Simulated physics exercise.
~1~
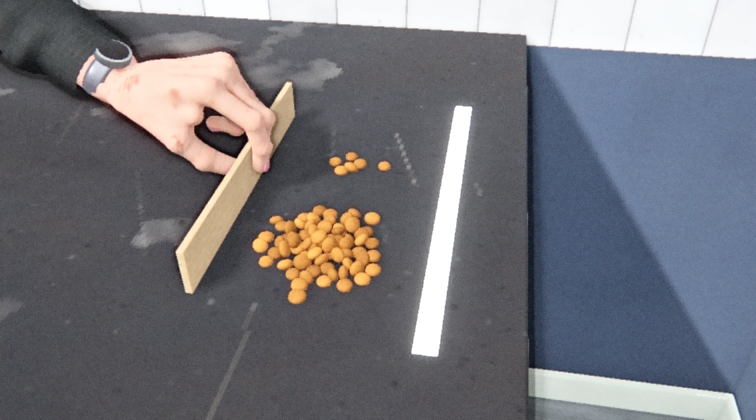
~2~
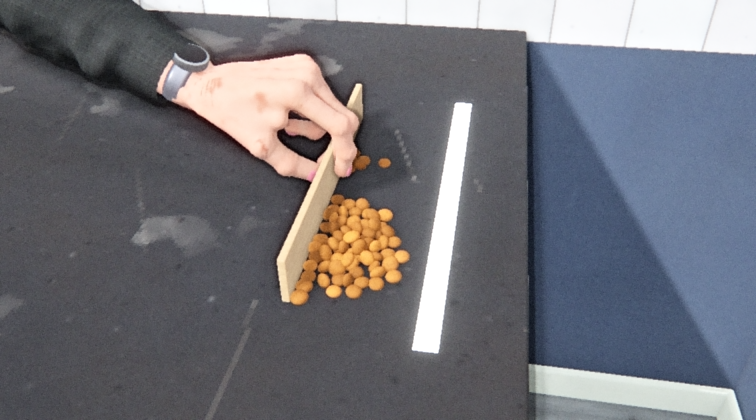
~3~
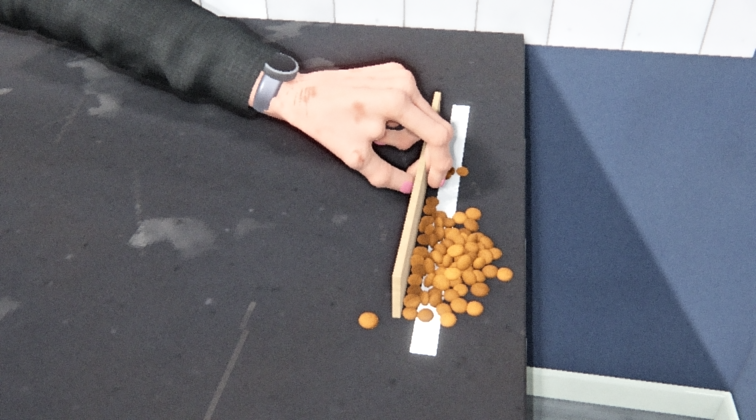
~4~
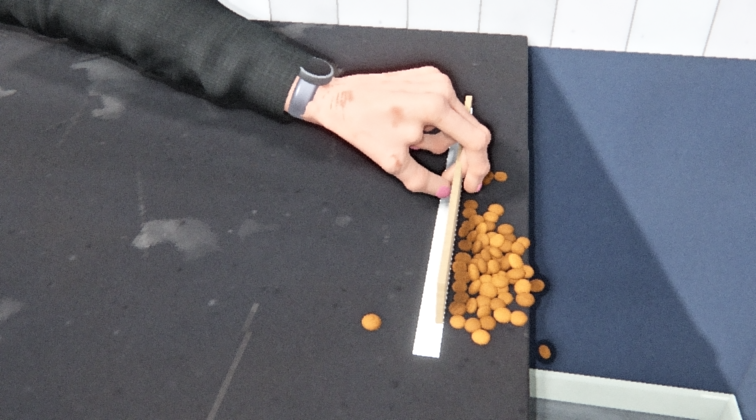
On a dark tabletop, a hand pushes orange bits right with a card, spilling a few.
